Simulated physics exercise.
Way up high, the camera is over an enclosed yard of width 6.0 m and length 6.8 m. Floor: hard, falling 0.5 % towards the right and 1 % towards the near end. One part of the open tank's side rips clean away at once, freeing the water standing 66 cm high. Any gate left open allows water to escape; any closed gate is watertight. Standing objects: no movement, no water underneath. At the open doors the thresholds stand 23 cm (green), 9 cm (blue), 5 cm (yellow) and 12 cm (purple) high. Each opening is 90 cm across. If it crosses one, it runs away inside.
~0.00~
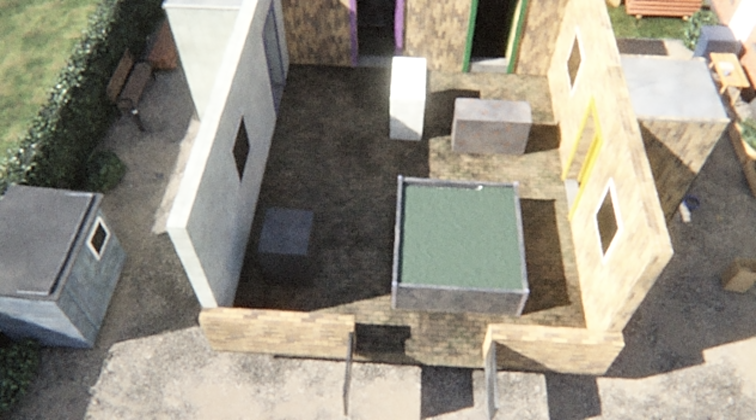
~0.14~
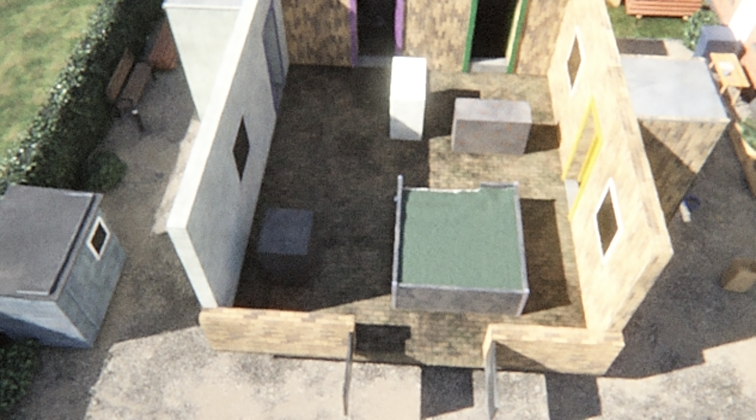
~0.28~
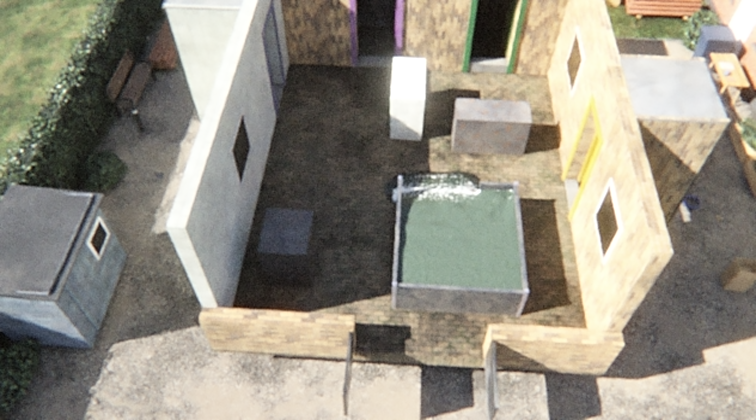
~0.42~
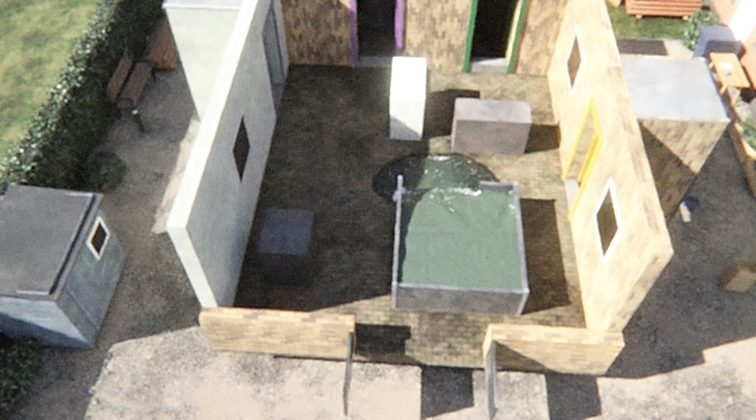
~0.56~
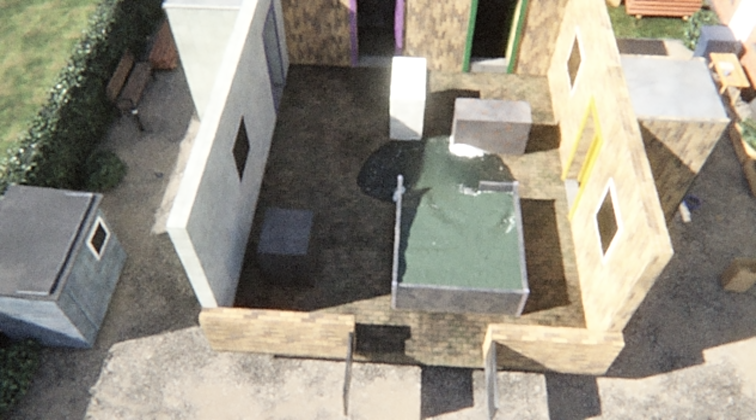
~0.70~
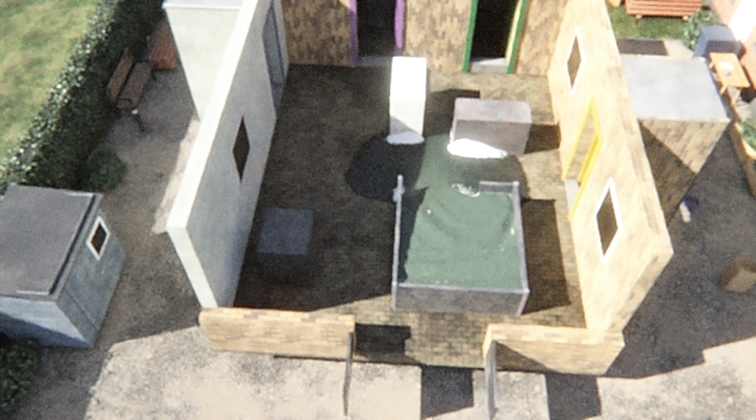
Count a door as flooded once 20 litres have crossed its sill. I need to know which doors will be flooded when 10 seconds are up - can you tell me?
Green door: Within the allowance; blue door: Beyond the allowance; yellow door: Beyond the allowance; purple door: Within the allowance.
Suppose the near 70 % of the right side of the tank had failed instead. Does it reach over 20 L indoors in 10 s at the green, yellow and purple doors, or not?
Compared with the limit, green is lower, yellow is higher and purple is lower.
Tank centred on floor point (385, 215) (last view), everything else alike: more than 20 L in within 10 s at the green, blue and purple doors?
Well, green ends up inside the mark, blue ends up beyond the mark and purple ends up beyond the mark.
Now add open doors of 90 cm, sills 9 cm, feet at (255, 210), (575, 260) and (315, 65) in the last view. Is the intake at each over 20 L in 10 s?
So, in the order given, it's shy of the mark, then shy of the mark, then beyond the mark.
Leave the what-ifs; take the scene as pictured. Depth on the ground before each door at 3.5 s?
Green 14 cm, blue 14 cm, yellow 11 cm, purple 6 cm.
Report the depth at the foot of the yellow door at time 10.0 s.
7.5 cm.
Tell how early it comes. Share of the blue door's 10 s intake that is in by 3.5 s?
Share: ~ 45 %.
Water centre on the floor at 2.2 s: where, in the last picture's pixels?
I'd put it close to (436, 194).
After 1.4 s water covers 25 % of the floor and is deepest (39 cm) near (410, 142); green door not reached, blue door not reached, yellow door not reached, purple door not reached.
After 2.2 s water covers 50 % of the floor and is deepest (36 cm) near (418, 149); green door 15 cm at the sill, 0 L in, blue door 16 cm at the sill, 0 L in, yellow door 12 cm at the sill, 4 L in, purple door 5 cm at the sill, 0 L in.
After 3.5 s water covers 65 % of the floor and is deepest (26 cm) near (289, 68); green door 14 cm at the sill, 0 L in, blue door 14 cm at the sill, 30 L in, yellow door 11 cm at the sill, 40 L in, purple door 6 cm at the sill, 0 L in.
After 6.0 s water covers 80 % of the floor and is deepest (16 cm) near (384, 147); green door 7 cm at the sill, 0 L in, blue door 8 cm at the sill, 64 L in, yellow door 8 cm at the sill, 87 L in, purple door 13 cm at the sill, 1 L in.
After 10.0 s water covers 95 % of the floor and is deepest (15 cm) near (554, 339); green door 5 cm at the sill, 0 L in, blue door 5 cm at the sill, 64 L in, yellow door 8 cm at the sill, 108 L in, purple door 6 cm at the sill, 2 L in.
